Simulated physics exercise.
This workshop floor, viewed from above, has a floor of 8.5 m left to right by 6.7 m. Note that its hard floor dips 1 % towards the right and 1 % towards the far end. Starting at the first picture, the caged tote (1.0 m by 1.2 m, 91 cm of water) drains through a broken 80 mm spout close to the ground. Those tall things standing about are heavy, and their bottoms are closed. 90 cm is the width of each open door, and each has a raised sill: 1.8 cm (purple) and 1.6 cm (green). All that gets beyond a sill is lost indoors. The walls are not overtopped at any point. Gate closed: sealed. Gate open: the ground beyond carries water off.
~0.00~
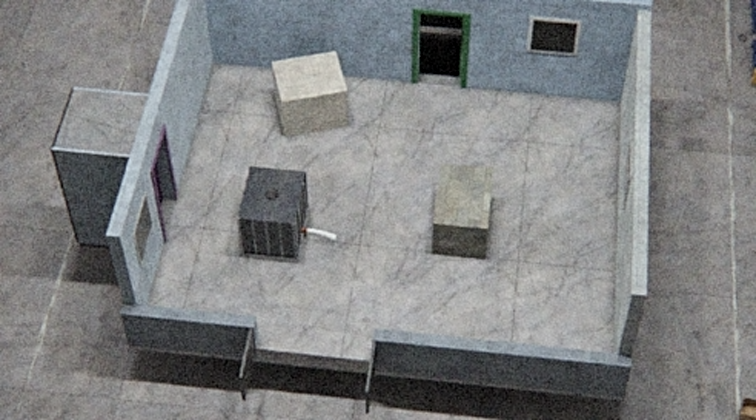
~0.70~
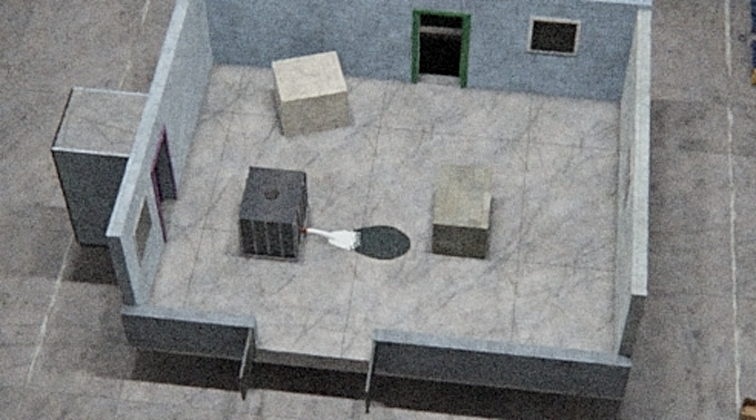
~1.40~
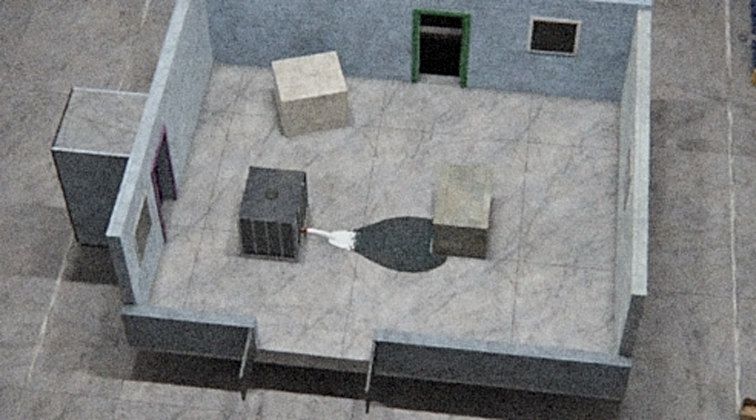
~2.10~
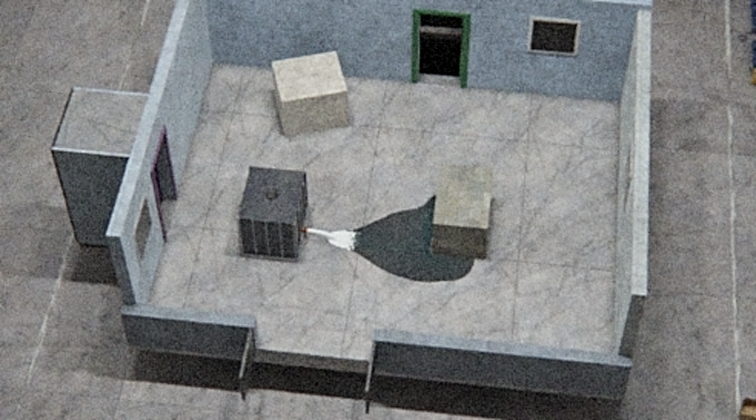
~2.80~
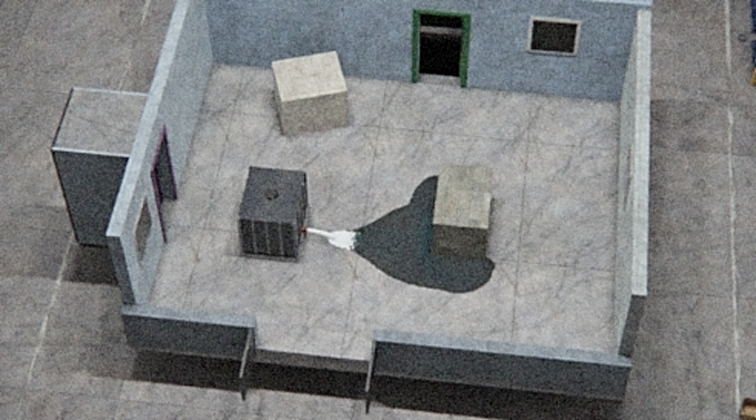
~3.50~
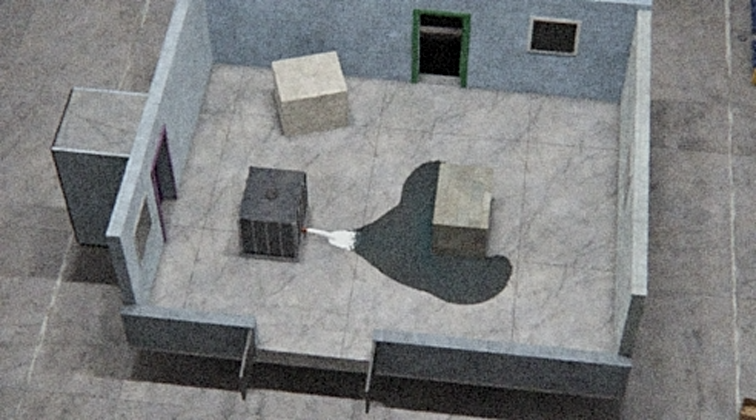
To begin with, a short white stream comes from the dark caged tote on a dry, walled floor. A dark wet patch then appears to its right and spreads to the pale block opposite, splitting around it into two lobes, the nearer one reaching farther right.
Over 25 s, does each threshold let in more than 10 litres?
In the end the purple door: Under the line. The green door: Under the line.
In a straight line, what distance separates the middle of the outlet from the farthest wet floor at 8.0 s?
5.4 m.
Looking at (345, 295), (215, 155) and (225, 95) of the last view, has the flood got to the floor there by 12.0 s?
Respectively: Clear, clear and clear.
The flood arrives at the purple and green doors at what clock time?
Arrival: Purple not in the 25 s, green 9.5 s.
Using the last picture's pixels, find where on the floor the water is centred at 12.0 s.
Roughly at (474, 220).
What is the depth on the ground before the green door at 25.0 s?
It comes to some 2.0 cm deep at that spot.
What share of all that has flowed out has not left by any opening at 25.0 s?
I'd put it at around 100 per cent.
After 5.0 s water covers 10 % of the floor and is deepest (6 cm) near (424, 242); purple door not reached, green door not reached.
After 8.0 s water covers 20 % of the floor and is deepest (5 cm) near (424, 242); purple door not reached, green door not reached.
After 12.0 s water covers 30 % of the floor and is deepest (5 cm) near (424, 242); purple door not reached, green door 1.6 cm at the sill, 0 L in.
After 16.0 s water covers 40 % of the floor and is deepest (5 cm) near (424, 242); purple door not reached, green door 1.9 cm at the sill, 0 L in.
After 25.0 s water covers 45 % of the floor and is deepest (5 cm) near (620, 107); purple door not reached, green door 1.9 cm at the sill, 2 L in.
